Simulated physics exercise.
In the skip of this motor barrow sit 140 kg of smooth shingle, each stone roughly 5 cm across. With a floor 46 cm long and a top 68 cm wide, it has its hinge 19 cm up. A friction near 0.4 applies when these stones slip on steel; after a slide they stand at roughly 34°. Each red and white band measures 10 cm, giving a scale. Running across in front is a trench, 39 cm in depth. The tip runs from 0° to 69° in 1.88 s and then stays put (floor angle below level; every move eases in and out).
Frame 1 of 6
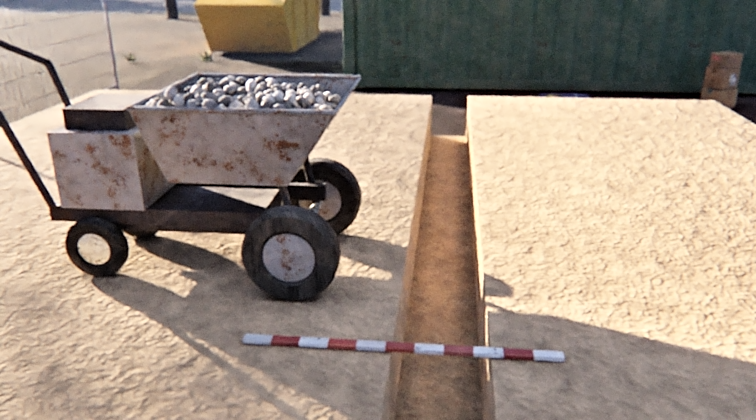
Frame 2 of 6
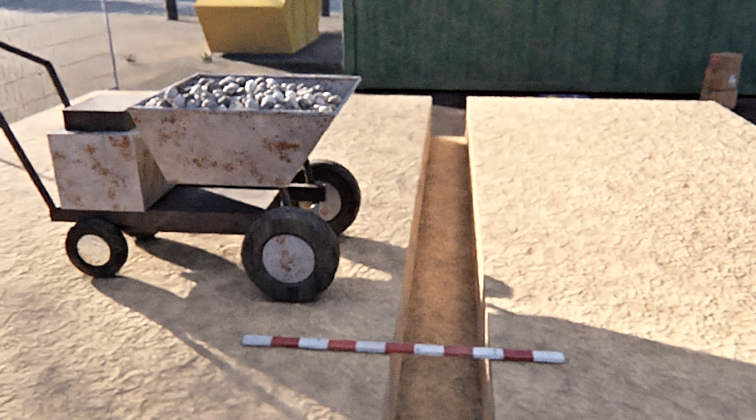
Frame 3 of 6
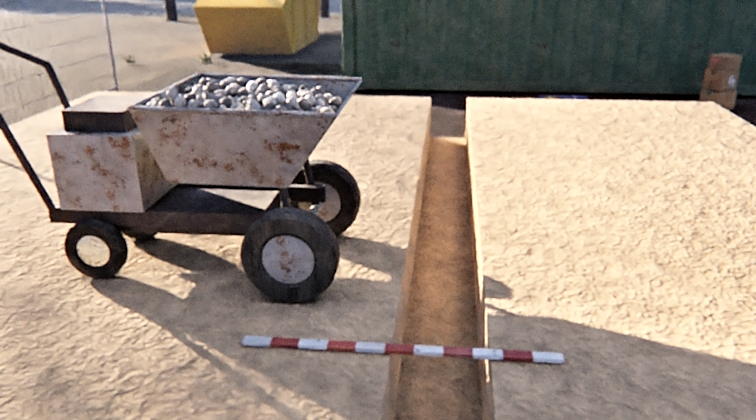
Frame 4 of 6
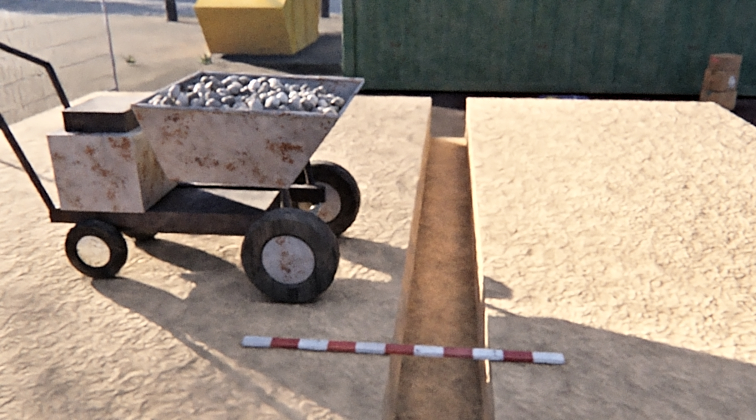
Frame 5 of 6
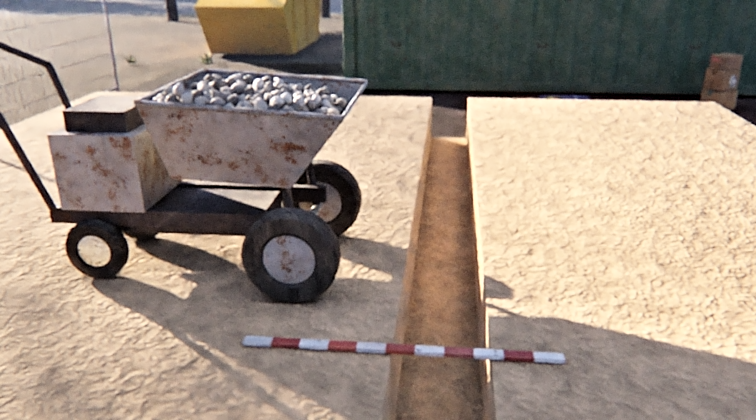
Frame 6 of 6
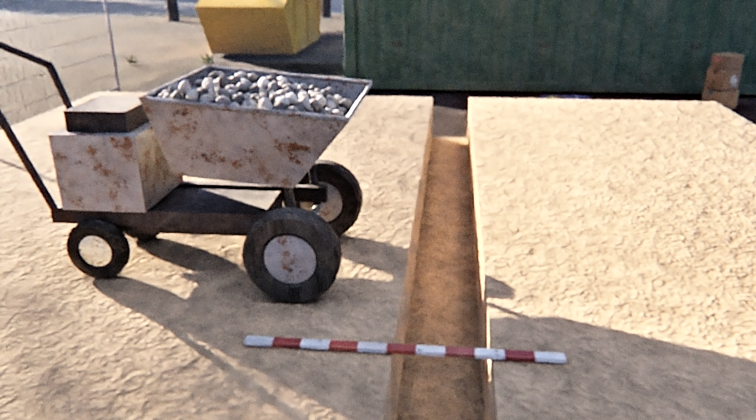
A motor barrow loaded with smooth grey stones stood beside a narrow trench, behind a red and white striped pole, and its skip slowly tilted slightly forward to the right while the wheels stayed still.
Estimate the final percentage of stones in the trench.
I would say 59 percent.
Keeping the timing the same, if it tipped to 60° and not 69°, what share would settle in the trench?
Trench share: Approx. 50%.
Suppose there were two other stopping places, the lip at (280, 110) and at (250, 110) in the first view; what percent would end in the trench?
Result: Close to 100 then close to 95 per cent.
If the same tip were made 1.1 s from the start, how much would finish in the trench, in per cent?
That would give about 50 percent.
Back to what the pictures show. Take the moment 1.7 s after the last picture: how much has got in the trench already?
Around 20 per cent of it, at that instant.
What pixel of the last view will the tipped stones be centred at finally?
Somewhere around (472, 321) in the last picture.
Then, 1.1 s after the last picture the floor is at 58°, 96 % in the skip, 4 % in the trench; the foremost stones are at (488, 243).
Then, 1.7 s after the last picture the floor is at 69°, 44 % in the skip, 22 % in the trench, 34 % past the trench; the foremost stones are at (618, 272).
Then, 2.0 s after the last picture the floor is at 69°, 23 % in the skip, 33 % in the trench, 44 % past the trench; the foremost stones are at (680, 273).
Then, 4.0 s after the last picture the floor is at 69°, 0 % in the skip, 59 % in the trench, 41 % past the trench; the foremost stones are at (728, 289).
